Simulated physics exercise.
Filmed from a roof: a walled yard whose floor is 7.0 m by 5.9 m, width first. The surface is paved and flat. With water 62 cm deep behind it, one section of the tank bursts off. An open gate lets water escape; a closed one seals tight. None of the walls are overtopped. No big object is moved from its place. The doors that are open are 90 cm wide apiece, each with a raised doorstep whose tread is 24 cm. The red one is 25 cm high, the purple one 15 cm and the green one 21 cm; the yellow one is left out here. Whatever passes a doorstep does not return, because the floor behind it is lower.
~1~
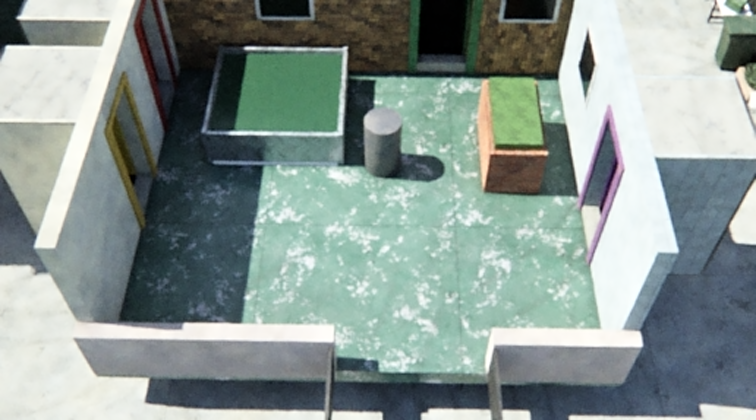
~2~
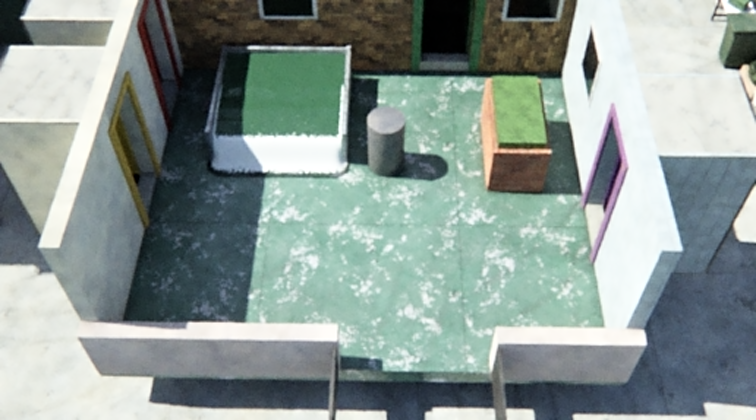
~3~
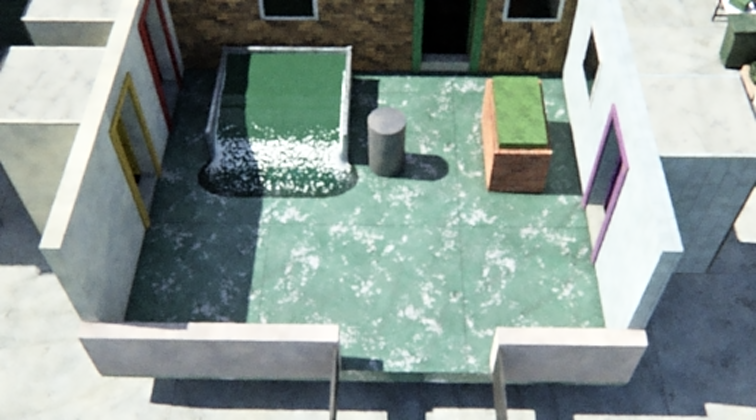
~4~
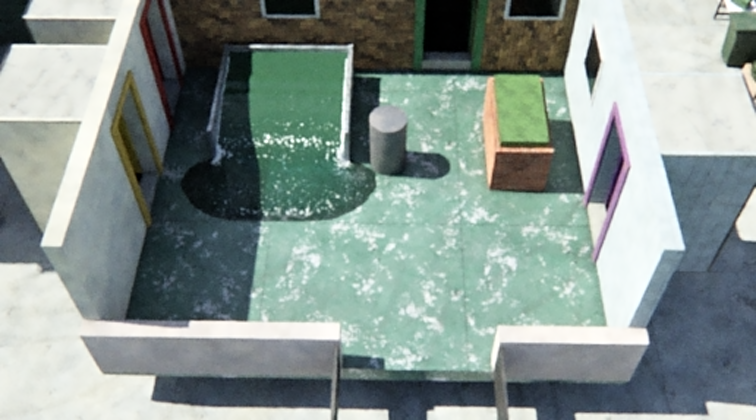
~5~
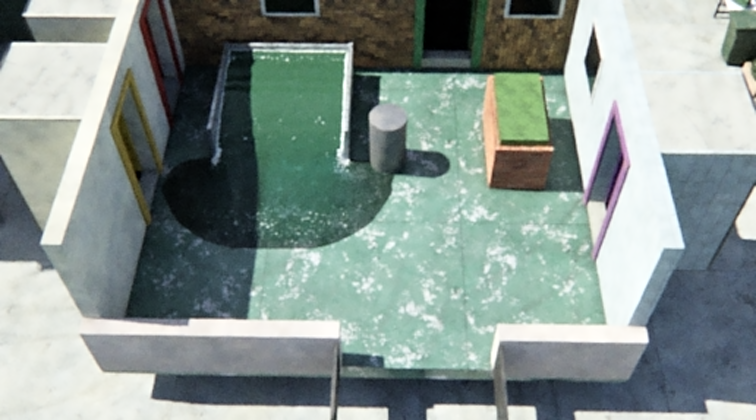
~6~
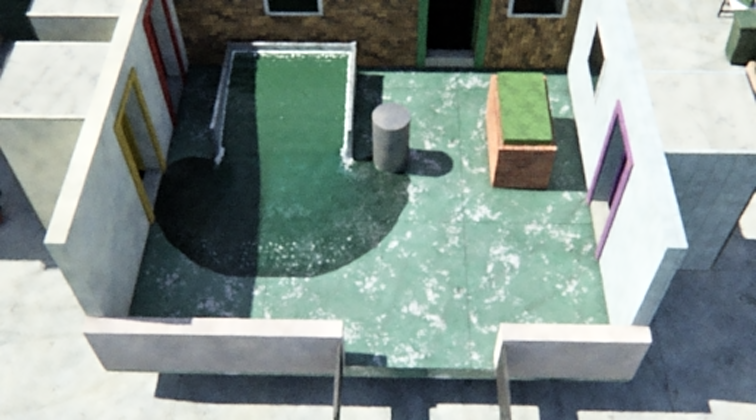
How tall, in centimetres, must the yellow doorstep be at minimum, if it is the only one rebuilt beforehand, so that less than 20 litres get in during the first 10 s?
It needs to be at least 8 cm tall.
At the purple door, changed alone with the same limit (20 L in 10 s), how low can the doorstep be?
I'd raise purple to close to 7.5 cm.
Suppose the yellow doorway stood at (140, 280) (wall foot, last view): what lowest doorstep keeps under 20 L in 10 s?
Close to 20 cm at the least.
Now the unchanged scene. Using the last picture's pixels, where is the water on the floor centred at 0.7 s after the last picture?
The water is centred around (282, 170) in the last picture's pixels.
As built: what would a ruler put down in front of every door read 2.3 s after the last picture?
Centimetres: Red = 0, yellow = 6, purple = 0, green = 0.
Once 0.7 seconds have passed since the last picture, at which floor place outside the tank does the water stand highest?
Near pixel (260, 349).
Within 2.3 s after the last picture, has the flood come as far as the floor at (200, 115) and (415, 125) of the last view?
Note: Point one not yet reached; point two not yet reached.
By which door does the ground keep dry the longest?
Green.
Then, 0.7 s after the last picture water covers 40 % of the floor, deepest (31 cm) near (260, 349); 9 cm at the yellow door, 0 litres in over its 14 cm doorstep.
Then, 2.3 s after the last picture water covers 50 % of the floor, deepest (32 cm) near (134, 346); 6 cm at the yellow door, 0 litres in over its 14 cm doorstep.
Then, 9.3 s after the last picture water covers 95 % of the floor, deepest (12 cm) near (560, 73); 4 cm at the yellow door, 0 litres in over its 14 cm doorstep.
At the yellow door as built, the water peaked near 12 cm, 3.7 s after the last picture.
With a doorstep of 7 cm, 29 litres would have come in within the 10 s; with 10 cm, 5 litres. So under 20 litres takes about 8 cm.
